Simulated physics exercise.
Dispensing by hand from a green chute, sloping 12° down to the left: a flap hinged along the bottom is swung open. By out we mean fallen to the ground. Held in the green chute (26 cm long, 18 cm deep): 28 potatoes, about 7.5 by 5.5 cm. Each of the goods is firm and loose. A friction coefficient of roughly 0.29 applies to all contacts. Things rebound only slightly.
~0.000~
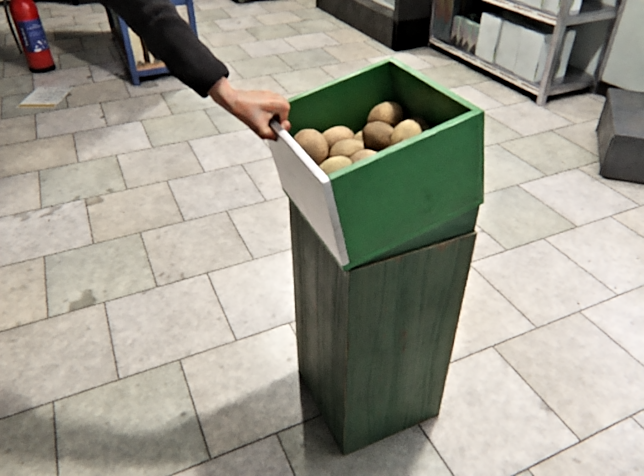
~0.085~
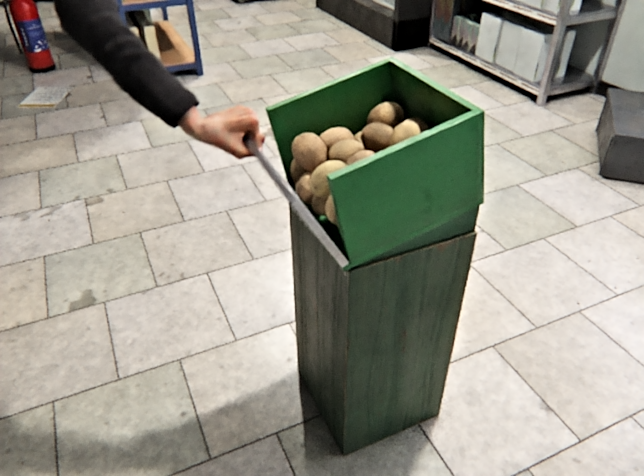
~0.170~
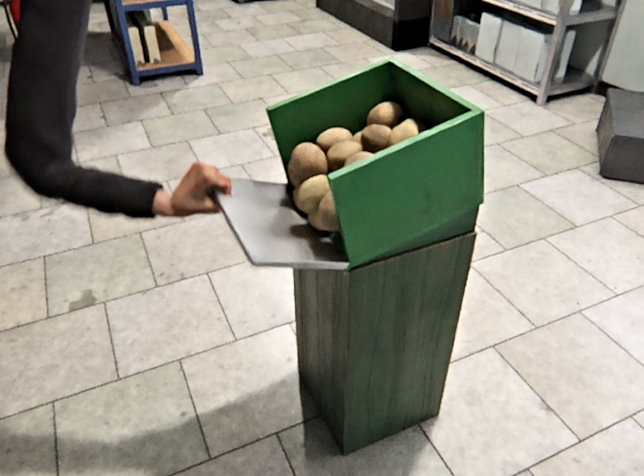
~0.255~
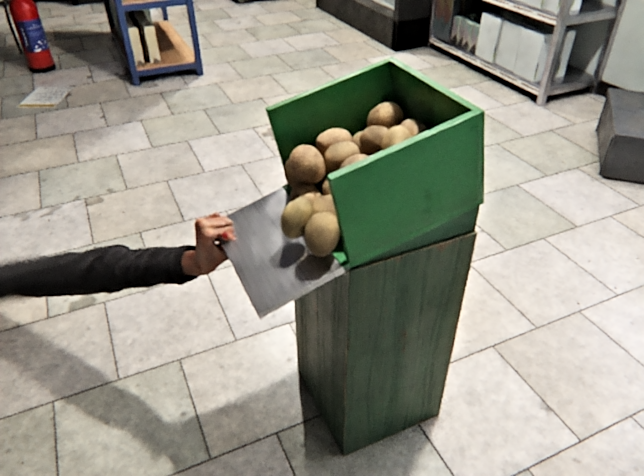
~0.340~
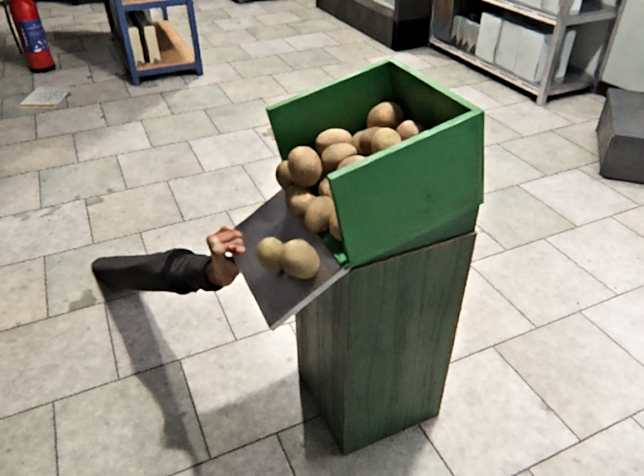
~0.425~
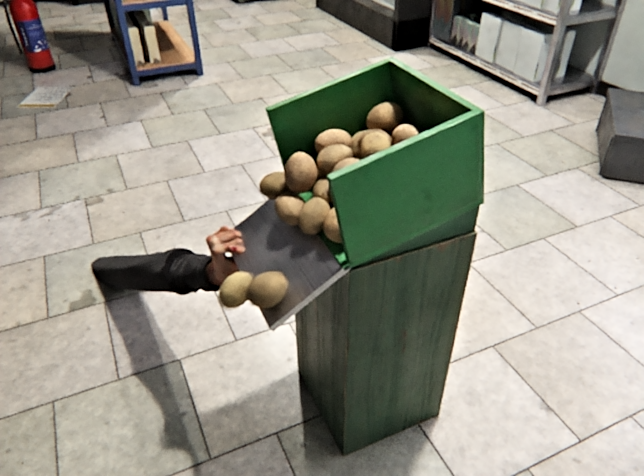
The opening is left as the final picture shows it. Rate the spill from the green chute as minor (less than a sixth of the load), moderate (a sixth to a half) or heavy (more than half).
The spill is heavy.
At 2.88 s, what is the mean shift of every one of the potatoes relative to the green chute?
Roughly 76 cm to the left of where they started, on average.
After 0.82 s, the green chute is down by 6 of 28.
After 1.31 s, the green chute is down by 13 of 28.
After 2.00 s, the green chute is down by 21 of 28.
When it is over (at 2.88 s), the green chute is down by 23 of 28. Asked share, 23 of 28, 82 per cent.
